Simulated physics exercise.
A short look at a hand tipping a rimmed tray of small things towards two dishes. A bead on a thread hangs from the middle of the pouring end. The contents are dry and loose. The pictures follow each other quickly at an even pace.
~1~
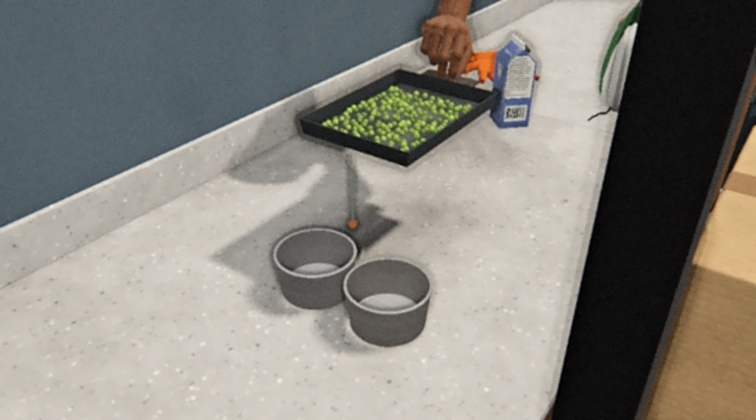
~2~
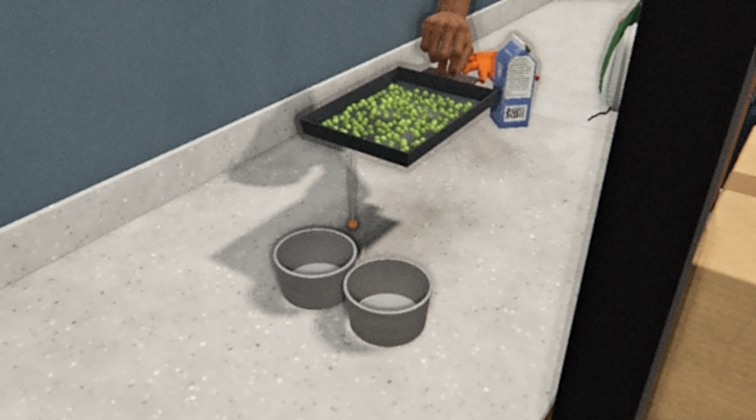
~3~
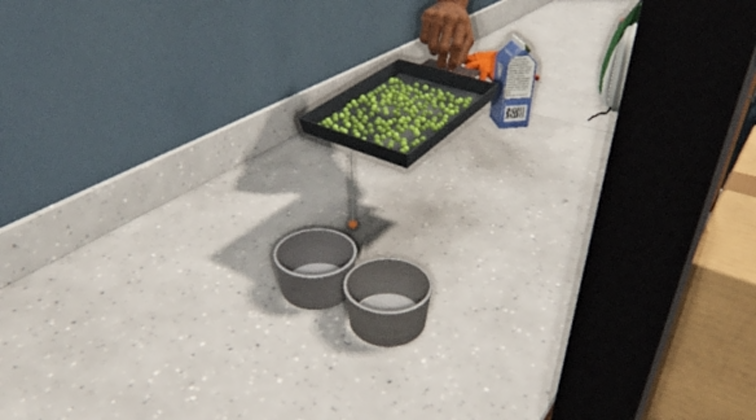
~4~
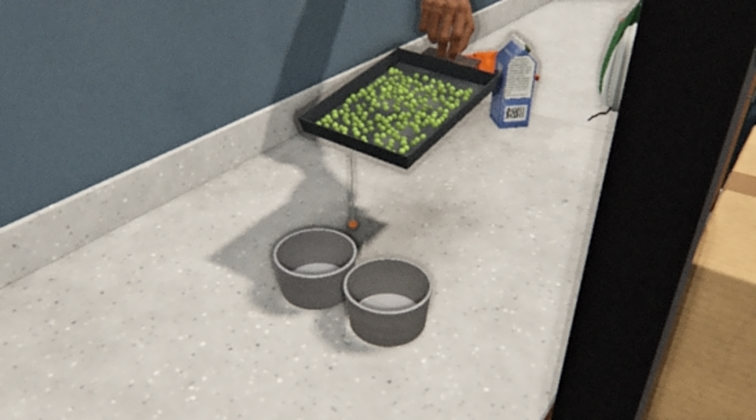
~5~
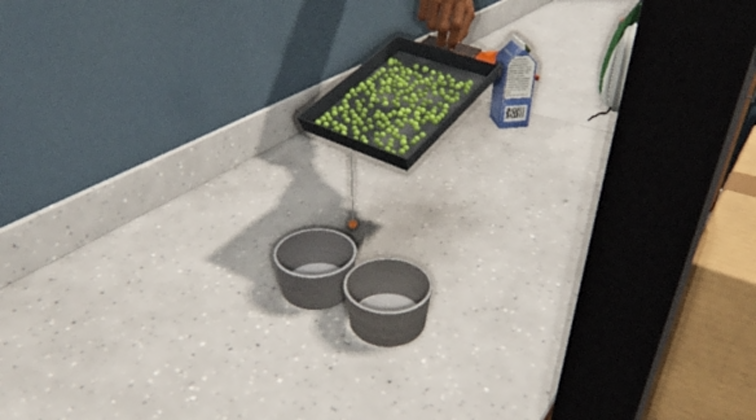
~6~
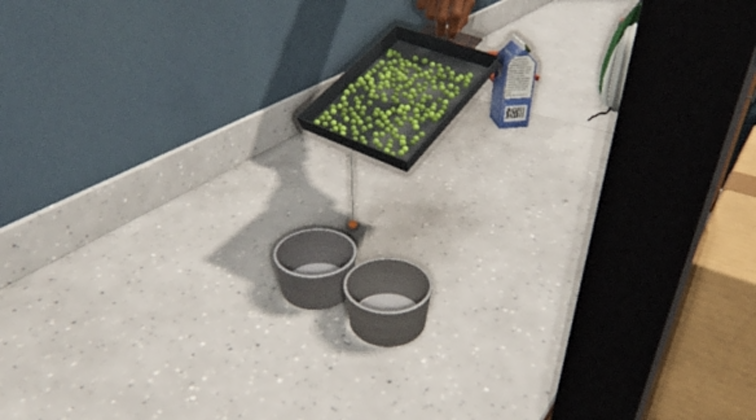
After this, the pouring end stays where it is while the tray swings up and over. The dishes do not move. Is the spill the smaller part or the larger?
The two hold the larger part of the load.
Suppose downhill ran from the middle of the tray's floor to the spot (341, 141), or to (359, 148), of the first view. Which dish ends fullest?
The first try: Left. The second: The left one.
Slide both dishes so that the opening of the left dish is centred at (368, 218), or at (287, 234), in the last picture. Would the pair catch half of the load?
In turn: Less than half; more than half.
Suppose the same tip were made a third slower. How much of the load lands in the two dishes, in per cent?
Near 80 %.
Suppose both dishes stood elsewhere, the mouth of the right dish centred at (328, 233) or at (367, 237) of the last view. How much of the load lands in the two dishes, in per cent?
In turn 0 and 10 in a hundred.
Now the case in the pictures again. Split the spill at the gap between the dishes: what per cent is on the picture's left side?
It comes to 20 per cent or so.
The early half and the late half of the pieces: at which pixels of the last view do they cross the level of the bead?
The first part at (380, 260); the rest at (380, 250).
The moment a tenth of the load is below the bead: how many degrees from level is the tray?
Around 100° of tilt.
Shortly afterwards, tray tipped steeply; all but a few on the tray; only a few in the air.
Next, tray tipped right over; the bulk on the tray; a little in the right dish; only a few in the left dish; only a few outside both; a little in the air.
Some moments later, tray tipped past a quarter turn; near two thirds in the right dish; near a quarter in the left dish; near a quarter outside both.
In the end, tray tipped past a quarter turn; near two thirds in the right dish; near a quarter in the left dish; near a quarter outside both.
